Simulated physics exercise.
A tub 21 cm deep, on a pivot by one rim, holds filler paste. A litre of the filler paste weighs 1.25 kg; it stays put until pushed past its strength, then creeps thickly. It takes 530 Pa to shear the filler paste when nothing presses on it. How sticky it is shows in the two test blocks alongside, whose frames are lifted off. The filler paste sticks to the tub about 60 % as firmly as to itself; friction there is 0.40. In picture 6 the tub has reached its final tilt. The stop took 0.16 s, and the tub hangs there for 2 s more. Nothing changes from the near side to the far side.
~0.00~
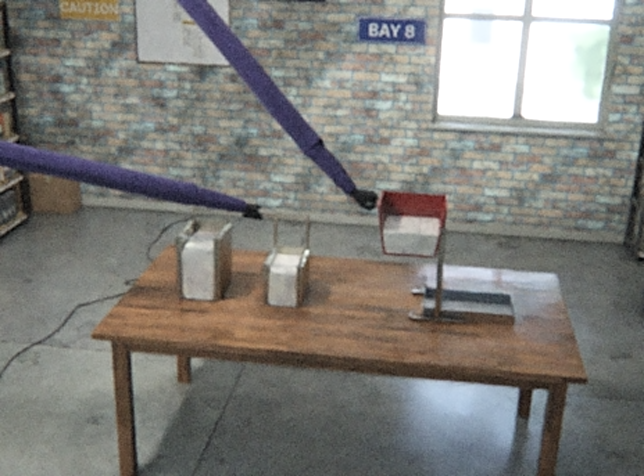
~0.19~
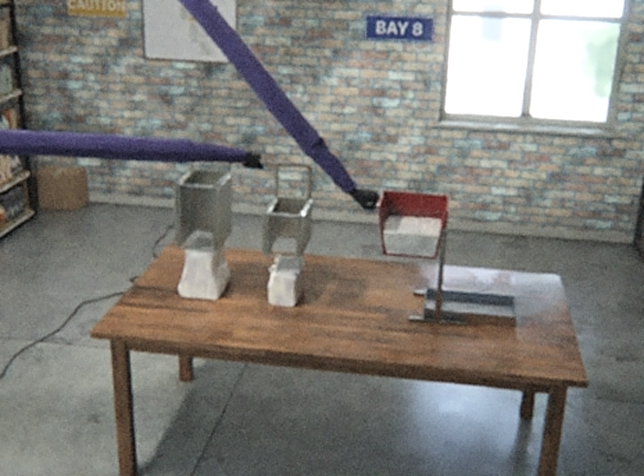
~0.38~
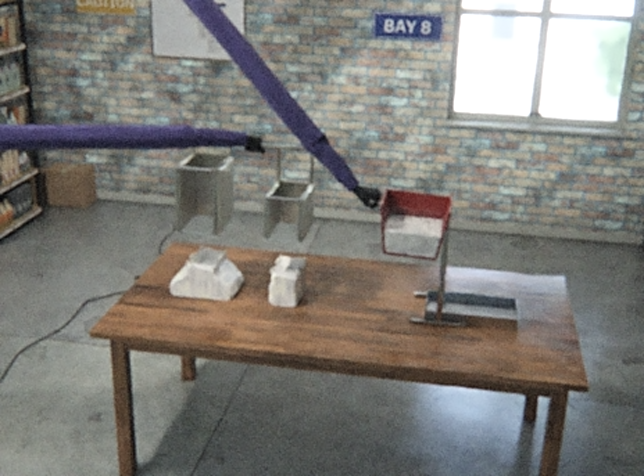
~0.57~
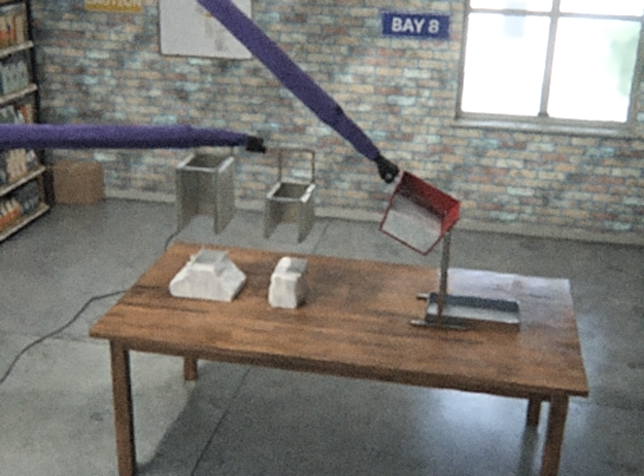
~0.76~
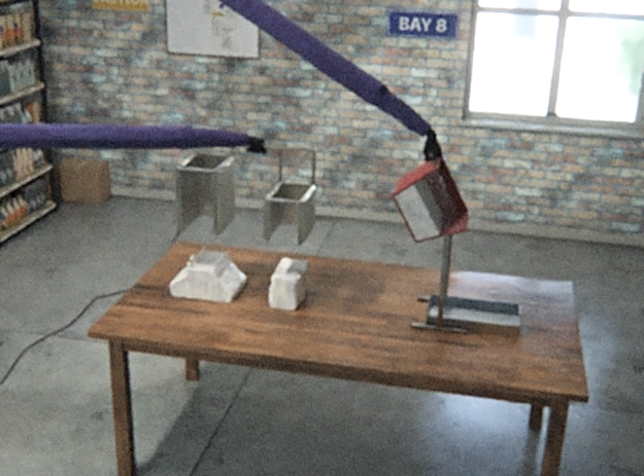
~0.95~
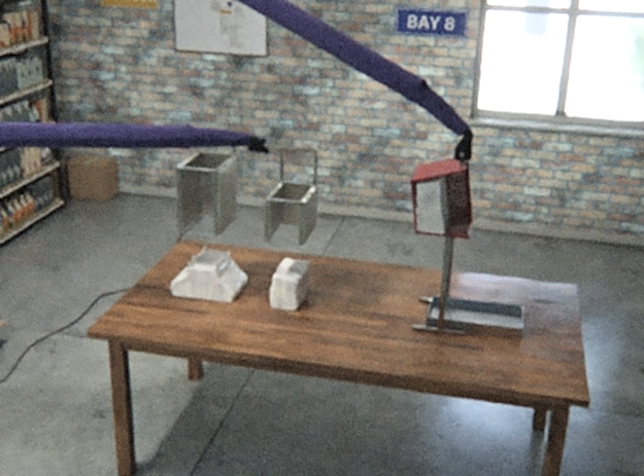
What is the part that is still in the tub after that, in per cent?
About 100 %.
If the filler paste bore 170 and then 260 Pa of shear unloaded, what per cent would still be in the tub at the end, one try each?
In turn about 55 %, 65 %.
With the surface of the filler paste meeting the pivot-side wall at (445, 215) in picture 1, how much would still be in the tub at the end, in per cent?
Then about 45 %.
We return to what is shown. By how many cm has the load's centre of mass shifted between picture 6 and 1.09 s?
Roughly 4 cm.
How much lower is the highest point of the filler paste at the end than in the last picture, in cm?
Roughly 8 cm.
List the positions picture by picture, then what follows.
The first frame shows handle-side rim at (380, 207), tilt 0 degrees; top of the filler paste at (425, 234); blocks stand 25 cm, 16 cm (left to right).
The second frame shows handle-side rim at (380, 207), tilt 0 degrees; top of the filler paste at (426, 235); blocks stand 22 cm, 16 cm (left to right).
The third frame shows handle-side rim at (382, 205), tilt 2 degrees; top of the filler paste at (387, 231); blocks stand 16 cm, 16 cm (left to right).
The fourth frame shows handle-side rim at (399, 185), tilt 26 degrees; top of the filler paste at (390, 210); blocks stand 16 cm, 16 cm (left to right).
The fifth frame shows handle-side rim at (438, 170), tilt 61 degrees; top of the filler paste at (413, 186); blocks stand 16 cm, 16 cm (left to right).
The sixth frame shows handle-side rim at (464, 172), tilt 81 degrees; top of the filler paste at (438, 182); blocks stand 16 cm, 16 cm (left to right).
After 1.09 s, the tub is at 81 degrees and holds 100 %.
After 1.26 s, the tub is at 81 degrees and holds 100 %.
After 1.43 s, the tub is at 81 degrees and holds 100 %.
After 1.60 s, the tub is at 81 degrees and holds 100 %.
After 2.95 s, at the end, the tub is at 81 degrees and holds 100 %.
